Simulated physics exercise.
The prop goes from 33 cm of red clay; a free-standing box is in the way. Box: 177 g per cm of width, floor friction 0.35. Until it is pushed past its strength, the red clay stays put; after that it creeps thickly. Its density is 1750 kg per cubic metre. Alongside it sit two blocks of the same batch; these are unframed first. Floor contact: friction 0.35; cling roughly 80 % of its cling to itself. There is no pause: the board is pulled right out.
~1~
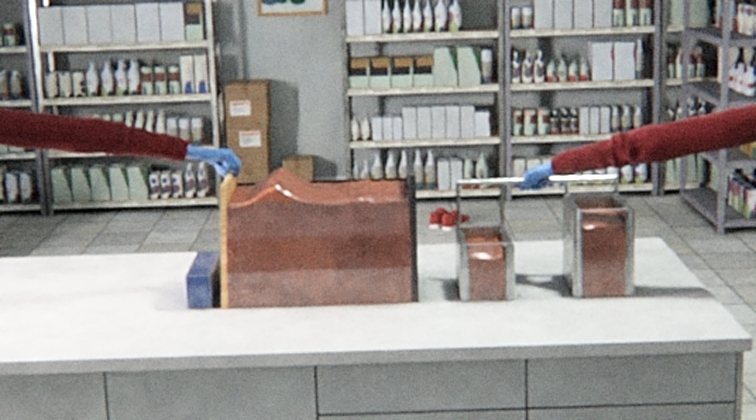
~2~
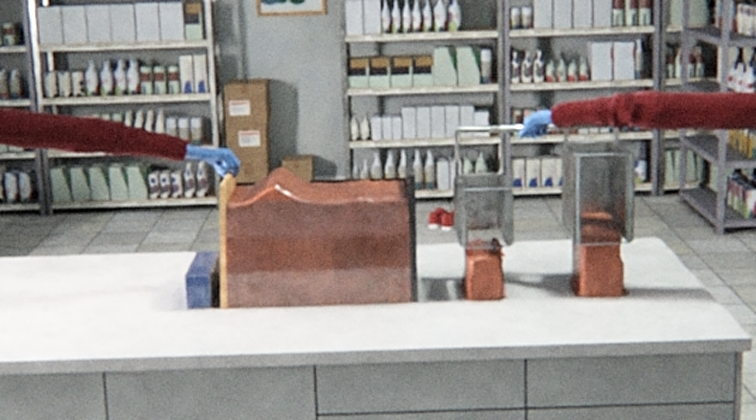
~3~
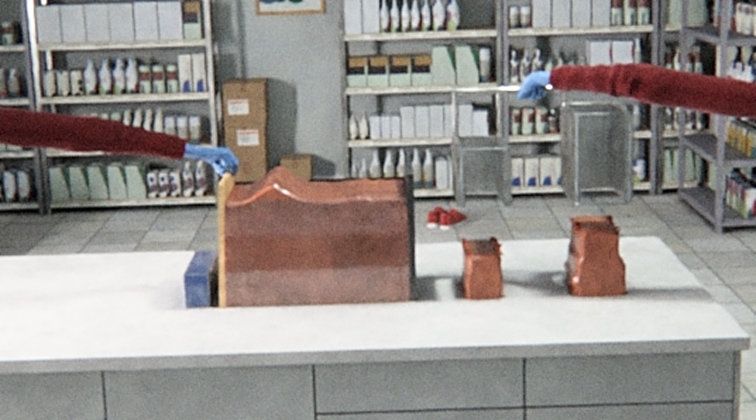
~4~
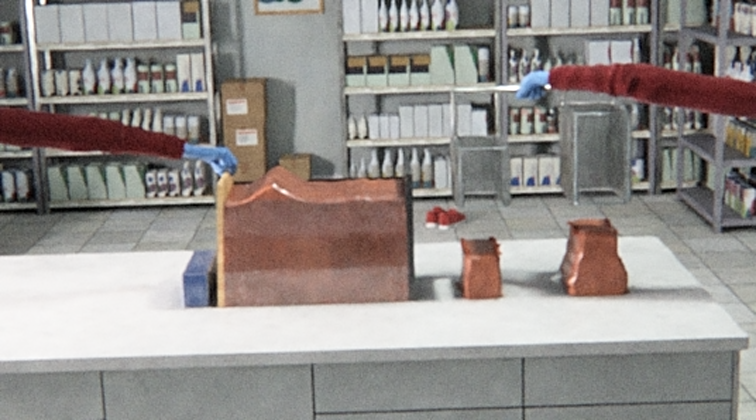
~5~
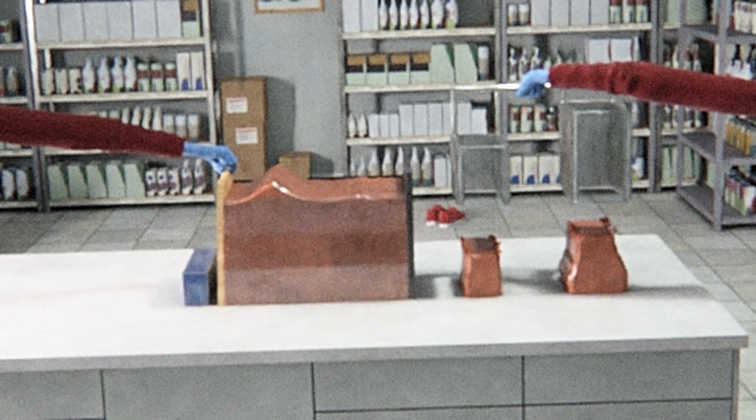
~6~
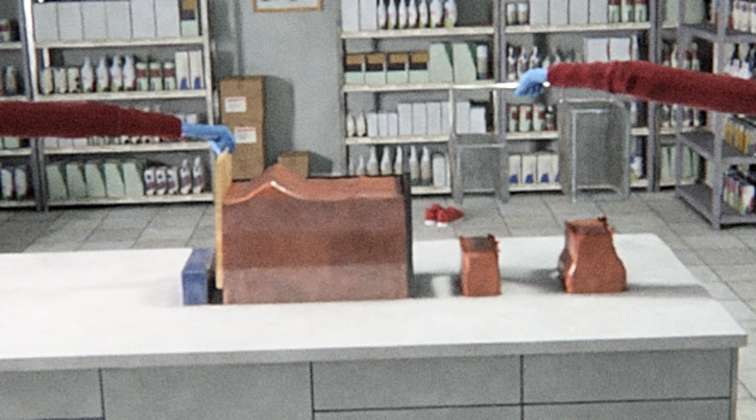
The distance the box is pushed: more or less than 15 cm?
Distance pushed comes out shy of 15 cm.
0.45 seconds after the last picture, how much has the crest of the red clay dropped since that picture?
About 2.5 centimetres.
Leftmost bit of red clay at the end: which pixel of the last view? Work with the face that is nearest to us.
Look roughly at (182, 290).
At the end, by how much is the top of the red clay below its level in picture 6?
I'd put it at close to 4.5 cm.
Then, 0.21 s after the last picture, the box has not moved.
Then, 0.45 s after the last picture, the box has not moved.
Then, 0.69 s after the last picture, the box has been pushed 4.8 cm.
Then, 0.94 s after the last picture, the box has been pushed 8.0 cm.
Then, 1.01 s after the last picture, at the end, the box has been pushed 8.0 cm.
